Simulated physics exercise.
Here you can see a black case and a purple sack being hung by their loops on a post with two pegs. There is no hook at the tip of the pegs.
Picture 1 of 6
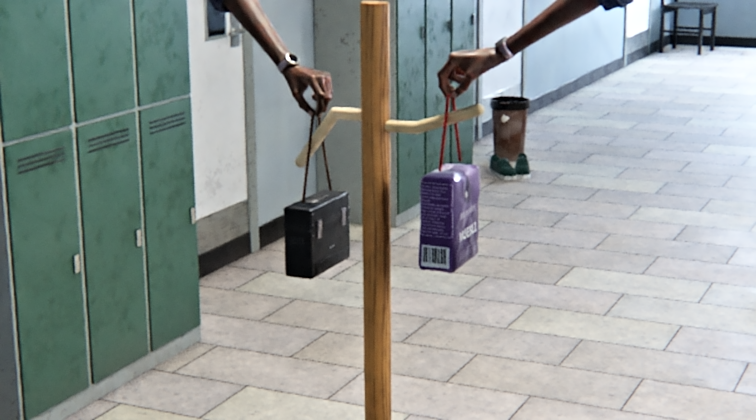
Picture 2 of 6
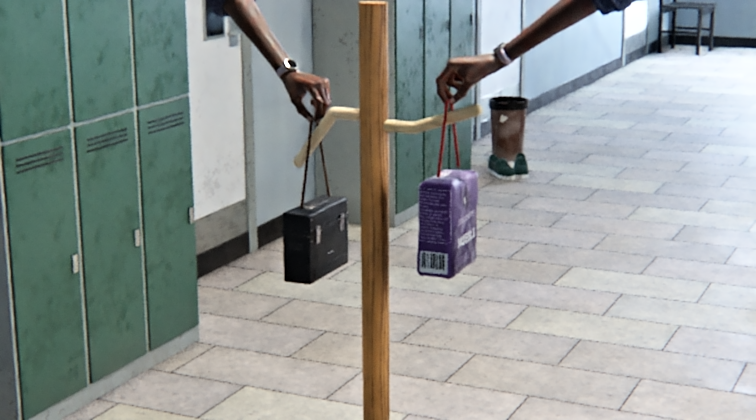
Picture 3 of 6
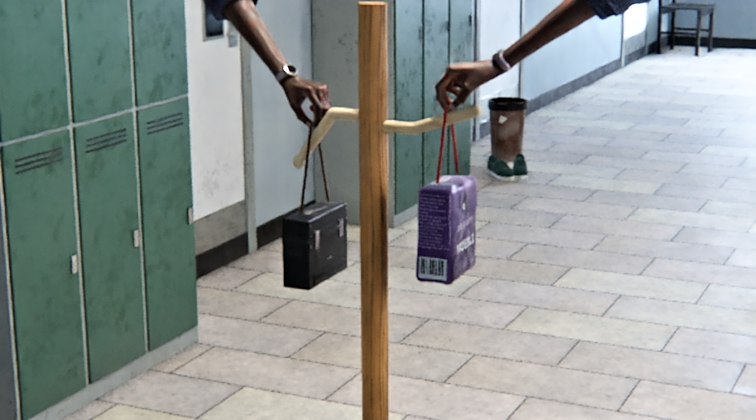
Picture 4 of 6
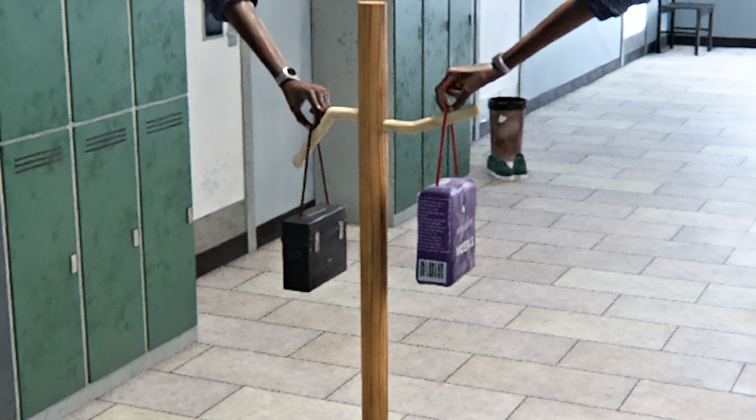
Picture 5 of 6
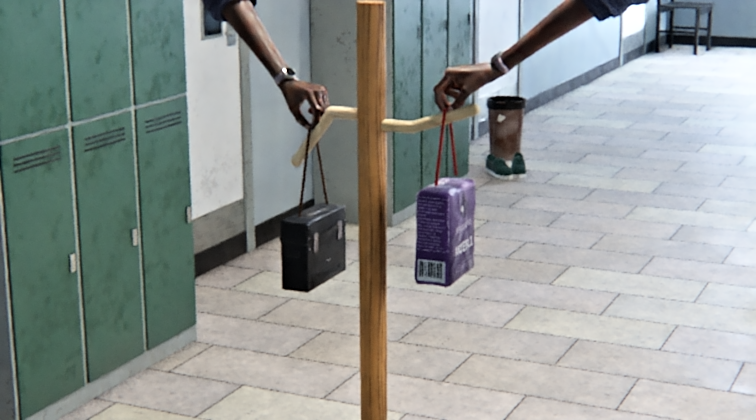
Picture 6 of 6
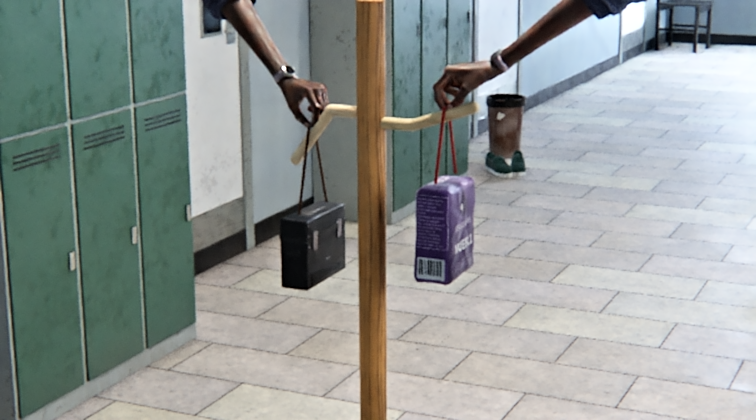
Two hands holding a black case and a purple sack by their loops at a two-pegged wooden post, lowering them slightly, then keeping nearly still.
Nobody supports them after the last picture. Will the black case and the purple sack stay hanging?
At the end, the black case ends up off its peg; the purple sack ends up still hanging.
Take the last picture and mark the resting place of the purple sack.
End point approx. (414, 240) px.
Then, 0.28 s past the final frame, black case falling near (316, 338); purple sack on its peg near (442, 236).
Then, 0.52 s past the final frame, black case on the floor; purple sack on its peg near (422, 237).
Then, 0.86 s past the final frame, black case on the floor; purple sack on its peg near (395, 236).
When it is over, black case on the floor; purple sack on its peg near (414, 240). The black case slips off its peg and the purple sack holds on.
